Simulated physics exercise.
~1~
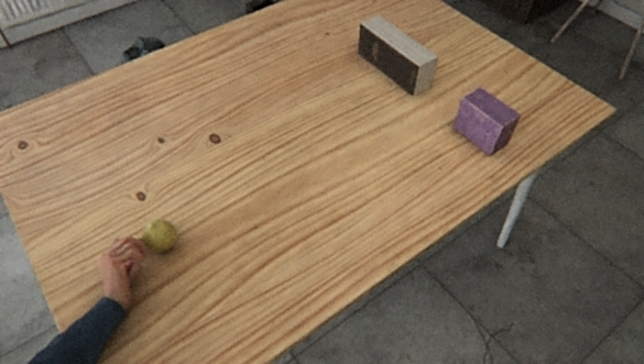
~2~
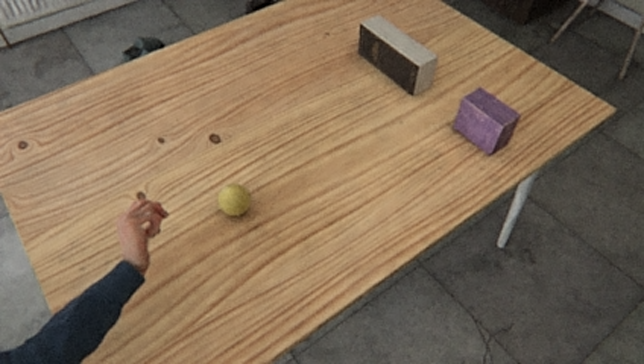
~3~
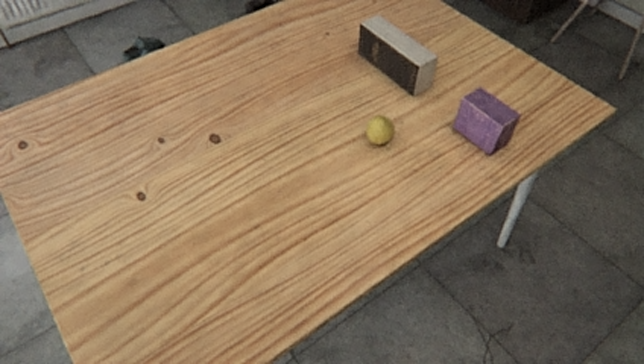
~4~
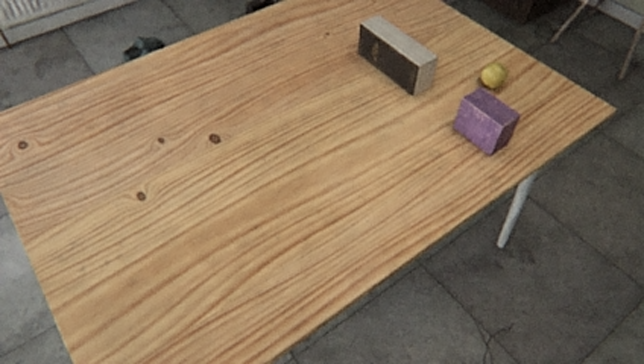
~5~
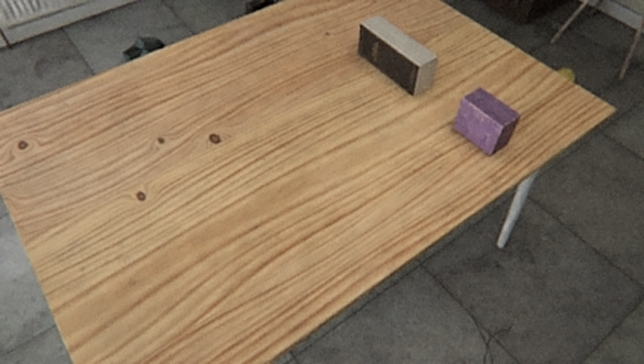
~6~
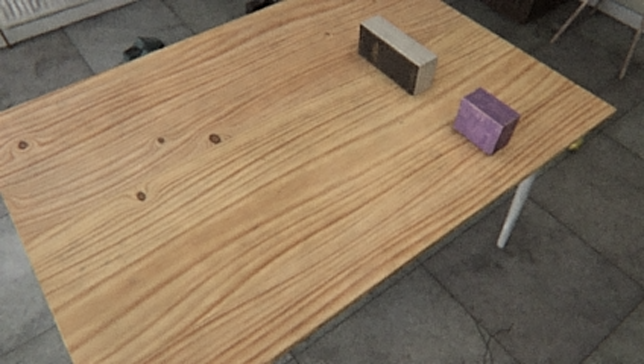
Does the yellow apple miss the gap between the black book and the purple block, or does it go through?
The yellow apple goes through the gap, rolling between the black book and the purple block while both stay in place.
To begin with, a hand in a dark sleeve holds a yellow apple at the left side of a wooden table, with a black book and a purple block standing toward the far right. The hand lets go and draws back as the apple rolls away to the right and up the table. It crosses the wood toward the space between the two objects, while the hand leaves the view. The apple passes between the book and the block without shifting either one. It carries on to the right edge, goes over, and is last seen dropping just beyond the table.
